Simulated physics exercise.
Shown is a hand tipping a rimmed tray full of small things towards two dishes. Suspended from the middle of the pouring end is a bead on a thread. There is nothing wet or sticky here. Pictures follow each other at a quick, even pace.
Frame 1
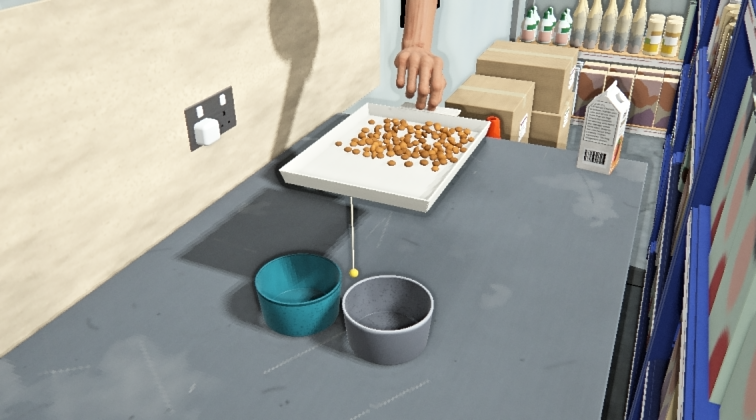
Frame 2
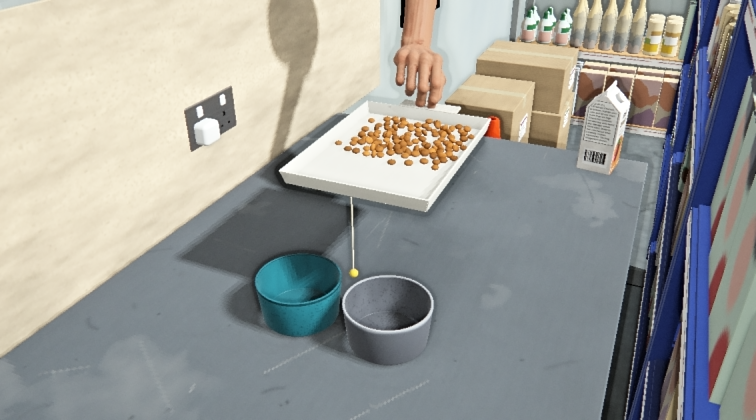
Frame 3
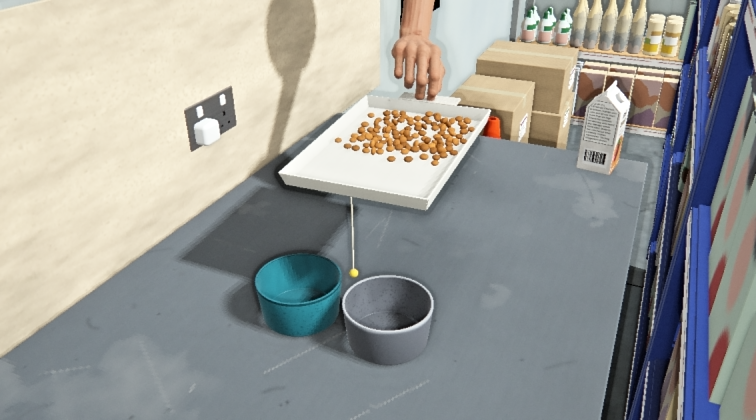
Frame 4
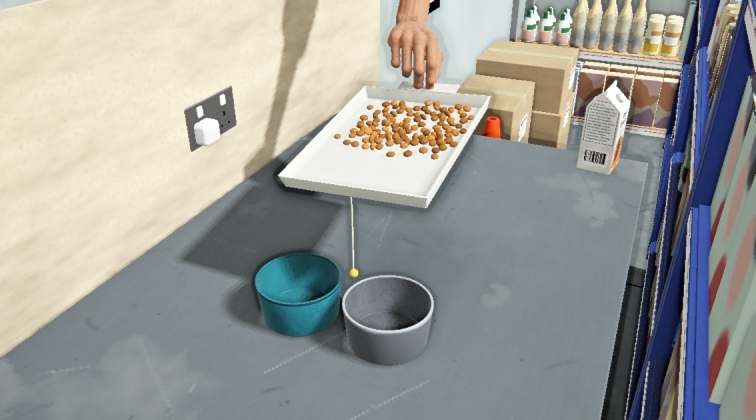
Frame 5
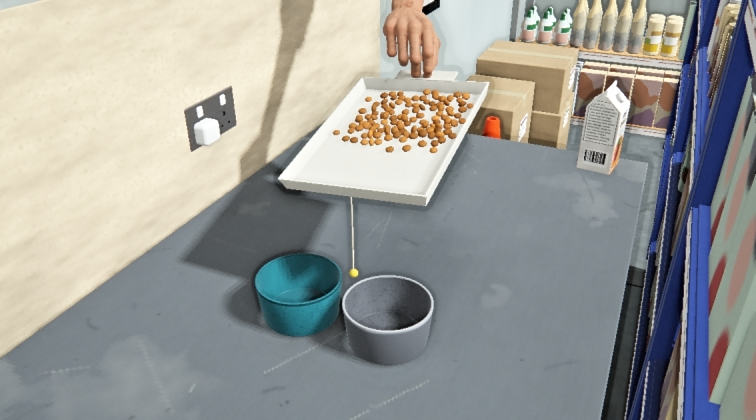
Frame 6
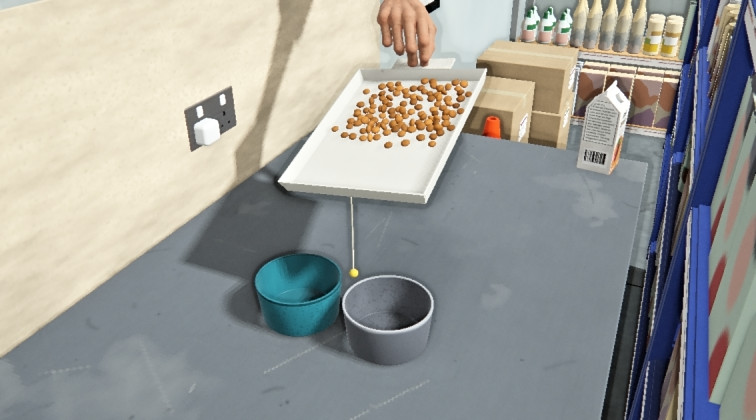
A hand tilting a white rimmed tray of small brown pieces above a teal dish and a grey dish, raising its far end.
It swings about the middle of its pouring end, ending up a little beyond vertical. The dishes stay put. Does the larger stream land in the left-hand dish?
Yes.
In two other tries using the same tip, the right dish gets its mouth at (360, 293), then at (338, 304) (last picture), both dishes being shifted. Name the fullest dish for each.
On the first go the left-side one comes out on top, and on the second go the left-side one.
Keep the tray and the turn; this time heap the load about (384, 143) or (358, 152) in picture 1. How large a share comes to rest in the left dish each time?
Near 90 % and 100 %.
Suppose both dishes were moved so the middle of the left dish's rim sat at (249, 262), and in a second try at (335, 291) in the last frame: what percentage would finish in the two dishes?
Close to 70 %, followed by close to 30 %.
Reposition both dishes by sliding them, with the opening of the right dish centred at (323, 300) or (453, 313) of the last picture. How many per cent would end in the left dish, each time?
20 per cent the first time, 10 per cent the second time.
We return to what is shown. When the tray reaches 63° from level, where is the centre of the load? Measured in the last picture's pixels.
About (304, 191).
Shortly afterwards, tray tipped steeply; the bulk on the tray; near a quarter in the air.
Next, tray tipped past a quarter turn; a little on the tray; near two thirds in the left dish; a little outside both; a little in the air.
Some moments later, tray tipped past a quarter turn; the bulk in the left dish; a little outside both.
In the end, tray tipped past a quarter turn; none at all in the right dish; the bulk in the left dish; a little outside both.
